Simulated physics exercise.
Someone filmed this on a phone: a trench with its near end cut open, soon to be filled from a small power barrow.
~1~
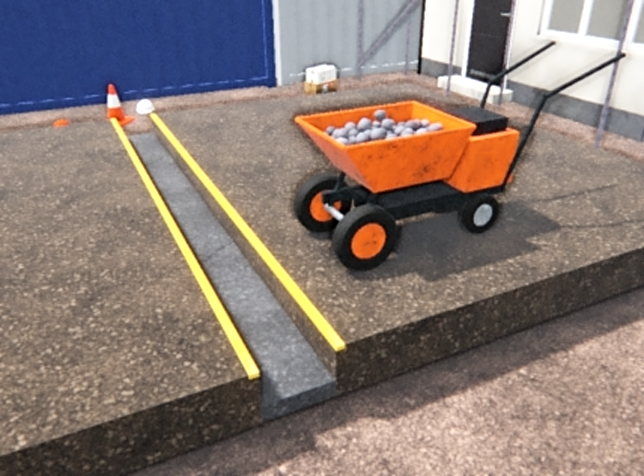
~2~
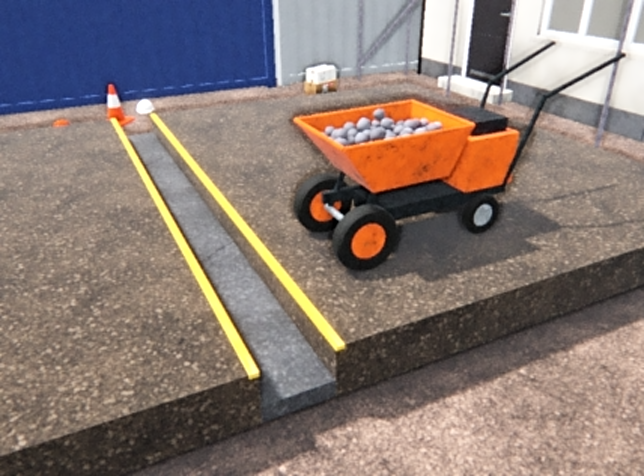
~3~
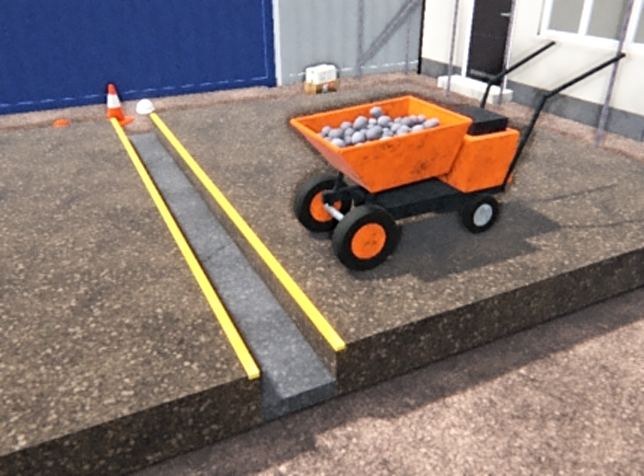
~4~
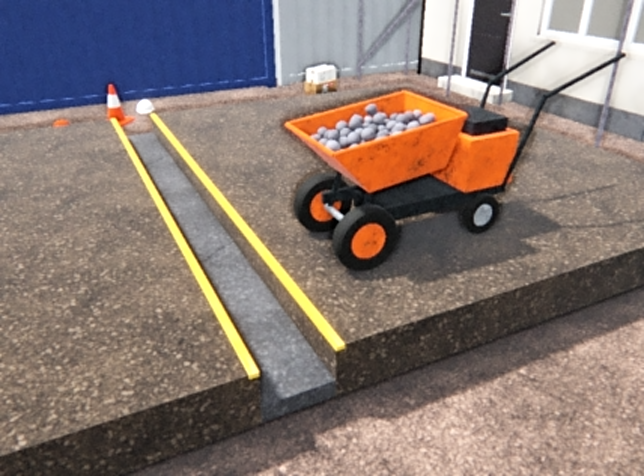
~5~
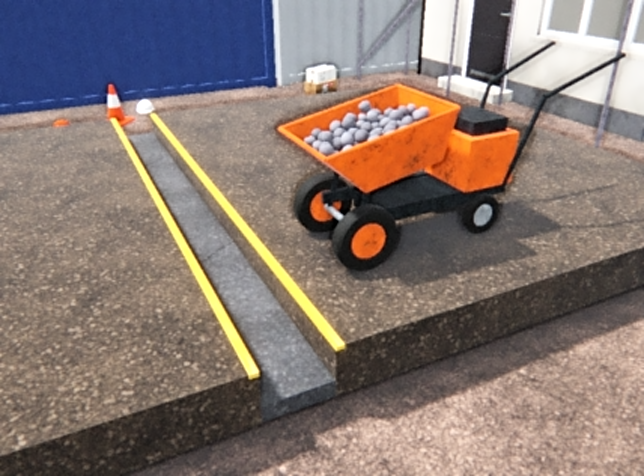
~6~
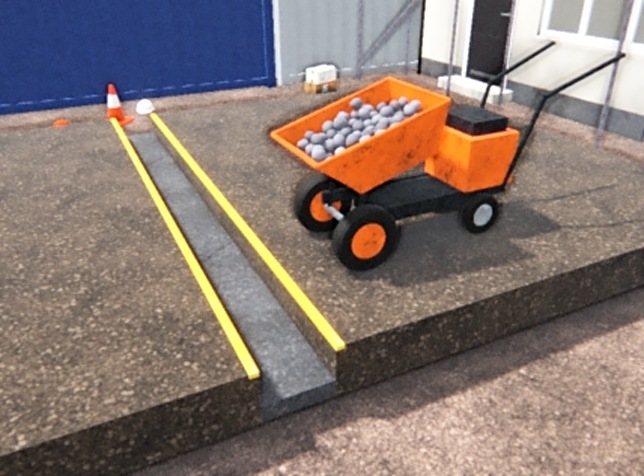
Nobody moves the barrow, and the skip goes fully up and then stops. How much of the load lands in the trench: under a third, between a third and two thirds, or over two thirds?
Over two thirds.
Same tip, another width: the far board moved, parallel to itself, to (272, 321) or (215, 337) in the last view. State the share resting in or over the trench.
30 % and 100 %, give or take.
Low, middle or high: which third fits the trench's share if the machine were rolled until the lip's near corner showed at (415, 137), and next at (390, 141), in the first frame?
First: The middle third. Second: Above two thirds.
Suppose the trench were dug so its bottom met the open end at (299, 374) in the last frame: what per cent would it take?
70 %.
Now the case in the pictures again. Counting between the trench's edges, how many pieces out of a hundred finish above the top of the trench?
Around 5 per cent.
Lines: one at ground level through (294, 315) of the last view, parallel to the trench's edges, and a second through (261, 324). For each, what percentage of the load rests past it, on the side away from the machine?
Around 90 per cent for the first, around 60 per cent for the second.
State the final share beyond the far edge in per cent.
My estimate is around 15 percent.
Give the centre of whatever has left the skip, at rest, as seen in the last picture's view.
Close to (229, 295) in the last view.
Soon after the last picture, skip tipped steeply; all in the skip.
A little later, skip tipped steeply; most in the skip; a small part in or heaped over the trench; a small part falling.
Later still, skip tipped right over; a small part in the skip; about two thirds in or heaped over the trench; about a quarter beyond it.
By the end, skip tipped right over; most in or heaped over the trench; about a quarter beyond it.
